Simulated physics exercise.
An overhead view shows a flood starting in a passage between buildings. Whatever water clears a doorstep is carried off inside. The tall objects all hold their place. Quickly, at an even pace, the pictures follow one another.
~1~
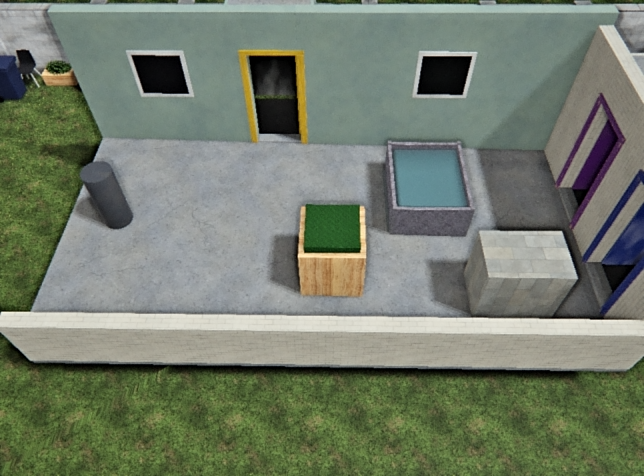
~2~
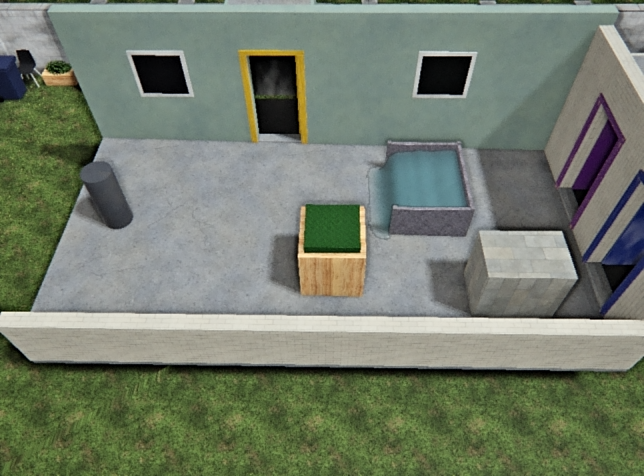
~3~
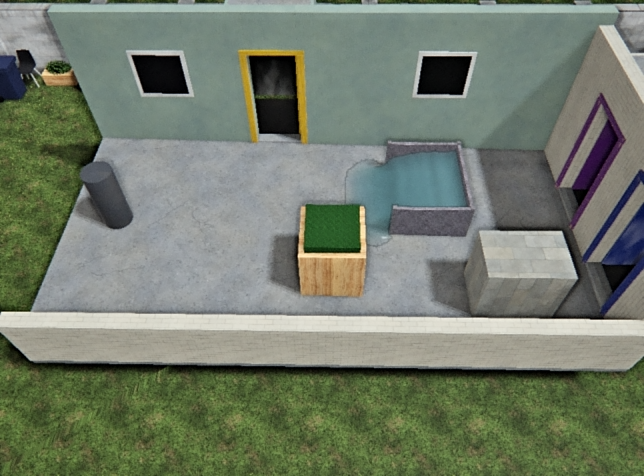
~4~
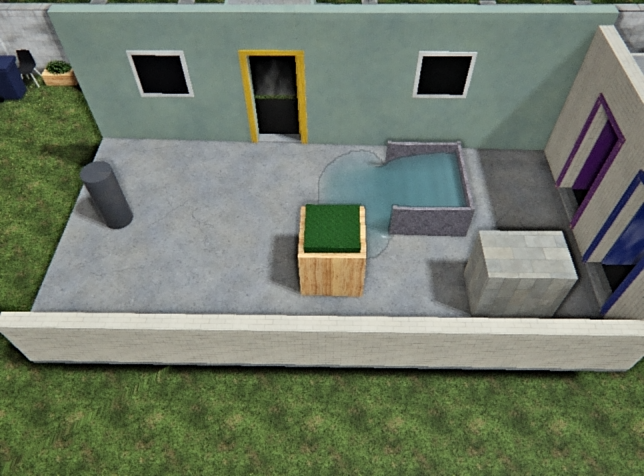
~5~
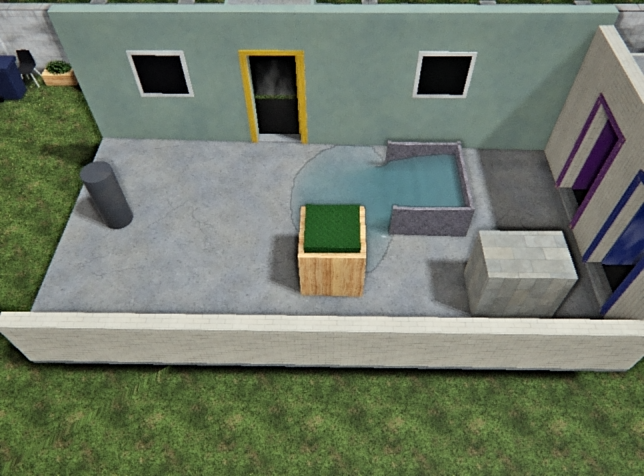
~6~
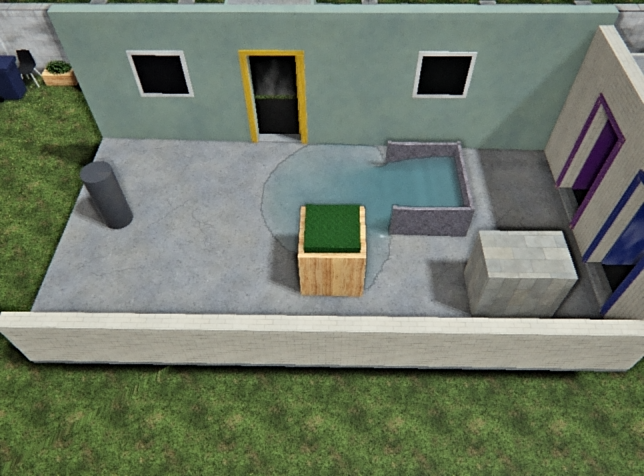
Water pours from the open left side of a stone tank and spreads around a grass-topped wooden box.
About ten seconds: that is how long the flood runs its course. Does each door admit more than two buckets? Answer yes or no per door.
Answers: The blue door: No; the purple door: No; the yellow door: Yes.
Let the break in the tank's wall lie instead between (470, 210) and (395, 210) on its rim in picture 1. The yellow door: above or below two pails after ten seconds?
I reckon the yellow one doesn't reach it.
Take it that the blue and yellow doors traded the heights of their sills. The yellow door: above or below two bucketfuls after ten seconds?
Briefly put, the yellow door remains below.
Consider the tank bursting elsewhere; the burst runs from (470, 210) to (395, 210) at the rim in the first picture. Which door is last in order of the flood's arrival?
I'd say the yellow-painted one.
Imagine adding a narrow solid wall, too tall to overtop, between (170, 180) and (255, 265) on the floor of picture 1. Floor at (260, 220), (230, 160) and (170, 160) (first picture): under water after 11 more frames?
Taking the points in order - wetted, wetted, wetted.
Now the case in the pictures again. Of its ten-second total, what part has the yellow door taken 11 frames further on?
About 35 per cent.
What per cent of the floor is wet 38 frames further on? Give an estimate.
That comes to about 60 per cent.
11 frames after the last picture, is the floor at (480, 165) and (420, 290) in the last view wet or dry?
Same order as asked: Dry as before, dry as before.
A moment on, water covers 30 % of the floor; the blue door not reached, the purple door not reached, the yellow door wet at the sill, nothing in.
Next, water covers 50 % of the floor; the blue door not reached, the purple door not reached, the yellow door under two buckets in.
Then, water covers 55 % of the floor; the blue door not reached, the purple door not reached, the yellow door over two buckets in.
Later, water covers 60 % of the floor; the blue door not reached, the purple door not reached, the yellow door over two buckets in.
In the end, water covers 50 % of the floor; the blue door wet at the sill, nothing in, the purple door wet at the sill, nothing in, the yellow door over two buckets in.
